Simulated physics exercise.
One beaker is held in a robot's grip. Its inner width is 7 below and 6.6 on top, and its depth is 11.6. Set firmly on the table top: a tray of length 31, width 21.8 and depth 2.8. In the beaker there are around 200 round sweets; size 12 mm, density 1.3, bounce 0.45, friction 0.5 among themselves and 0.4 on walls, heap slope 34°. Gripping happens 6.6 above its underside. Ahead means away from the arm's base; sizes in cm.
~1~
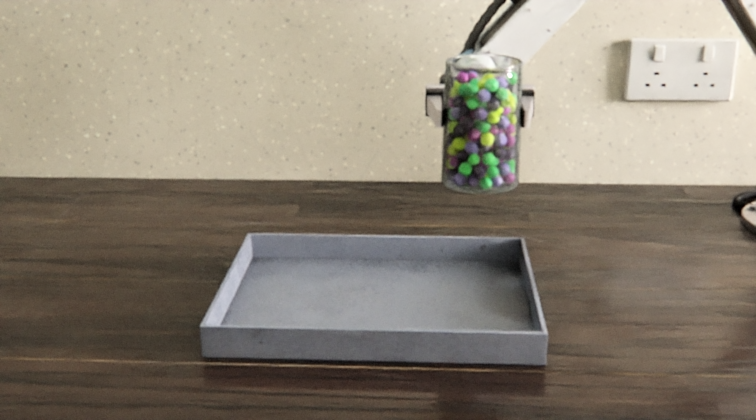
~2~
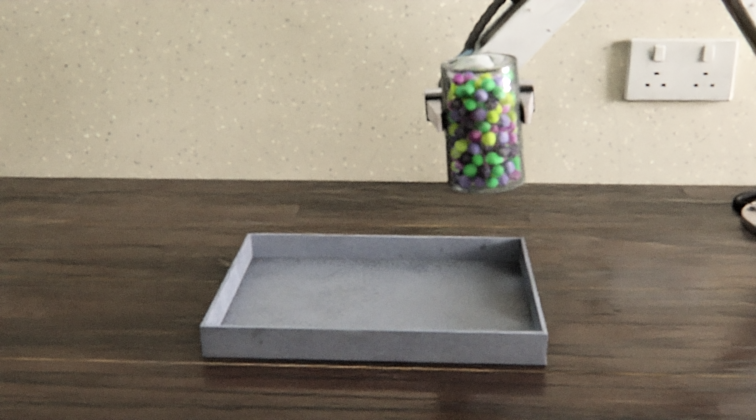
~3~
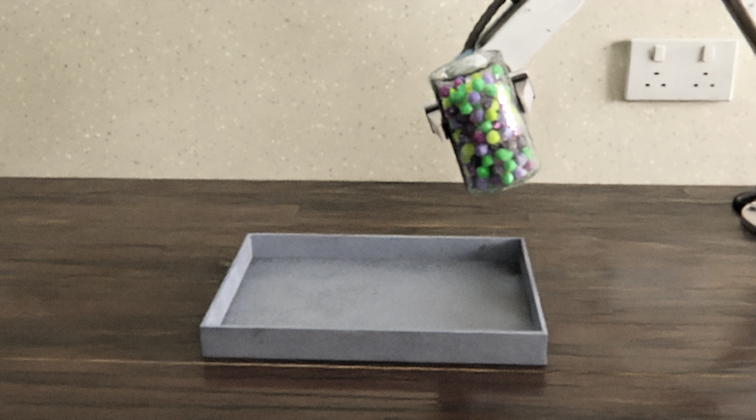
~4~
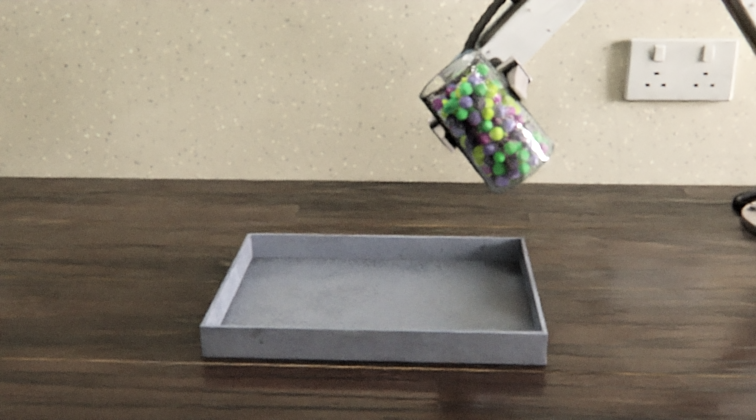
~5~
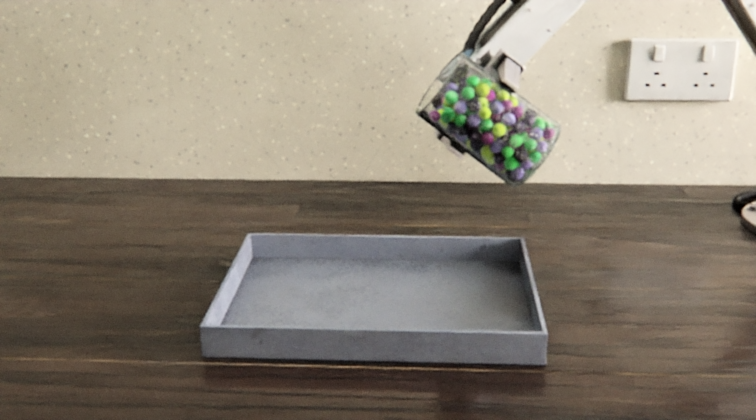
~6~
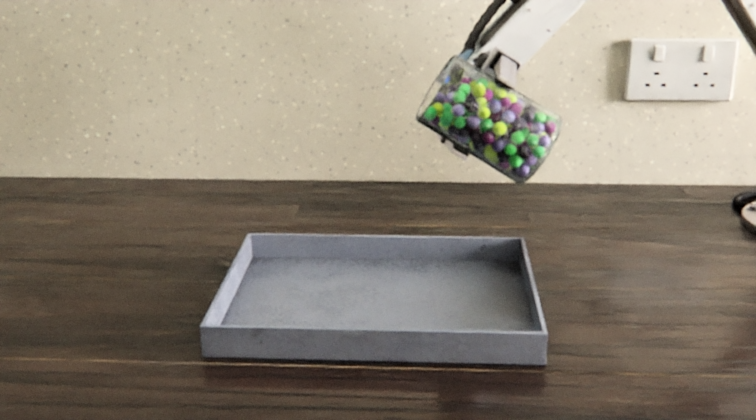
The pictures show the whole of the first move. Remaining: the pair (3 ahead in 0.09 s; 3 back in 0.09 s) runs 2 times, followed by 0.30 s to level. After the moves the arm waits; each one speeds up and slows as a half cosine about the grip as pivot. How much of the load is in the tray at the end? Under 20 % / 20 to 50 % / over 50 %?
Under 20 %.
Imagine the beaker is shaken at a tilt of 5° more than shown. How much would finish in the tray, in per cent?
About 20 percent.
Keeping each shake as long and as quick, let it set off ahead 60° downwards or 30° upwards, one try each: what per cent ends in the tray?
You'd get some 0 per cent with the first setting and some 20 per cent with the second.
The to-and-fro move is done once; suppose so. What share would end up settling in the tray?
Expected share: About 10 %.
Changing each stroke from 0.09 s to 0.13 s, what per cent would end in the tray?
In that case some 5 per cent.
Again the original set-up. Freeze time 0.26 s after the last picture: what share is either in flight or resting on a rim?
Around 7 per cent of the load.
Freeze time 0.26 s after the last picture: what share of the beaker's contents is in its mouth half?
I'd say close to 45 per cent.
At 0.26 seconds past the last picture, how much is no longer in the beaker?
About 5 in a hundred parts are out by then.
Then, 0.26 s on, tilted 59° forward, highest piece 23 above the table; 187 in the beaker, 14 in flight or on a rim.
Then, 0.53 s on, tilted 24° forward, highest piece 24 above the table; 175 in the beaker, 23 in the tray, 3 in flight or on a rim.
Then, 0.86 s on, level, highest piece 24 above the table; 175 in the beaker, 25 in the tray, 1 on the table or floor.
Then, 1.91 s on, level, highest piece 24 above the table; 175 in the beaker, 25 in the tray, 1 on the table or floor.
In the end, 175 in the beaker, 25 in the tray, 1 on the table or floor. That is 12 % in the tray.
